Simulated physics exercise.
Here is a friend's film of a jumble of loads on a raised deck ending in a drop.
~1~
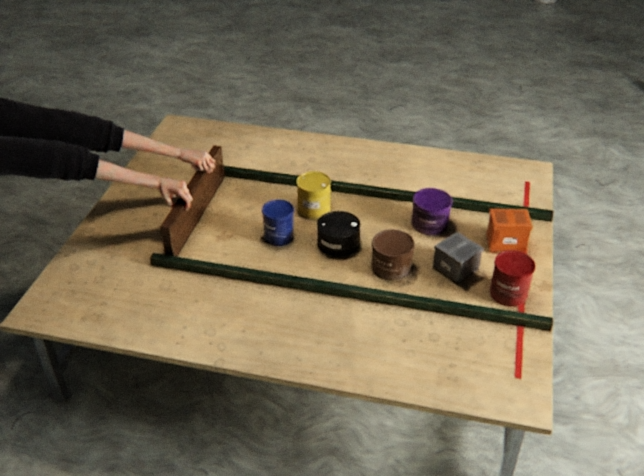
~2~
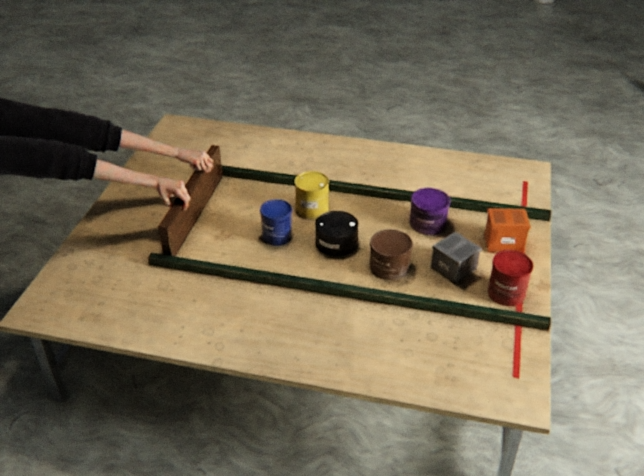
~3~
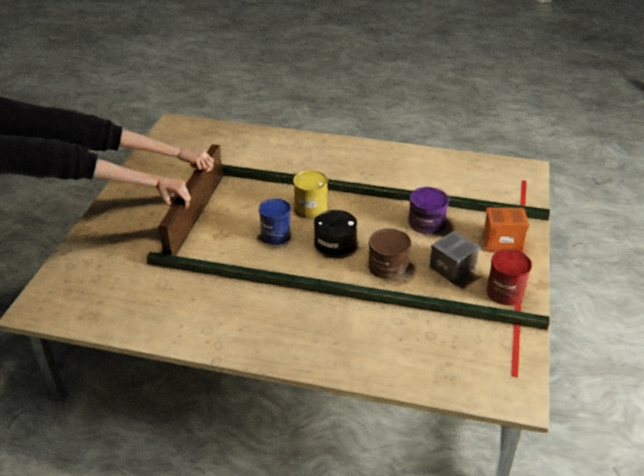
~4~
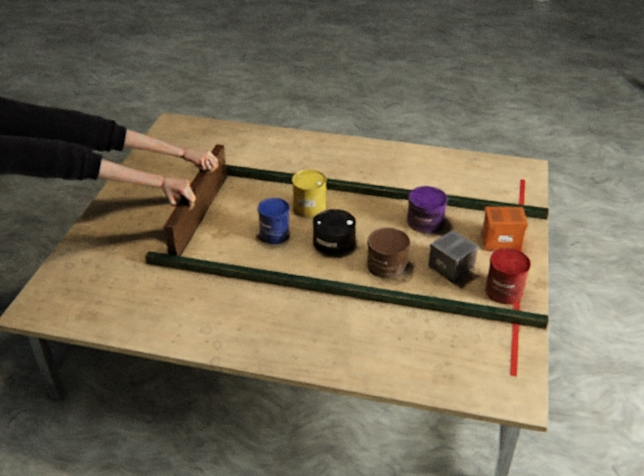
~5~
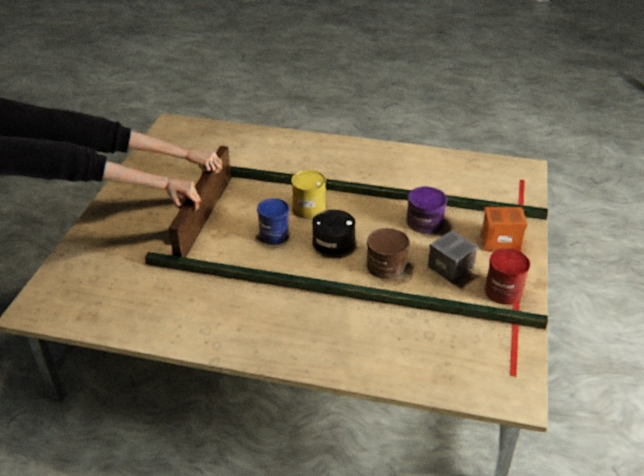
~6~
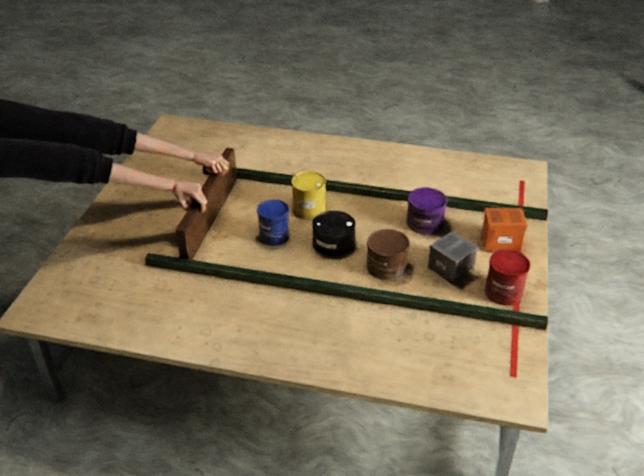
Two hands slide a brown plank slightly right toward colourful containers, which stay still.
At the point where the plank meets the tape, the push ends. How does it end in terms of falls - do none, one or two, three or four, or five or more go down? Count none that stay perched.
In the end, five or more go down.
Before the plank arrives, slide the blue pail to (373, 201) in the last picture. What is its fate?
In that case it holds its spot.
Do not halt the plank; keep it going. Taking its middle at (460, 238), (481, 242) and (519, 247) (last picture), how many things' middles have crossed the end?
Respectively 0, 1 and 5.
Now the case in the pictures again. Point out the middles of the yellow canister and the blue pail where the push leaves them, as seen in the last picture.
One is at about (540, 223), the other at about (537, 261).
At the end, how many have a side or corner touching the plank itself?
Contact count: 3.
Soon after, none off yet; red pail at rest near (507, 278); orange tote at rest near (503, 230); grey tote at rest near (453, 257).
Then, none off yet; red pail moving near (508, 279); orange tote at rest near (504, 231); grey tote moved a little near (468, 265).
By the end, the number that fall off is five or more; fallen, black canister, purple pail, grey tote, orange tote and red pail.
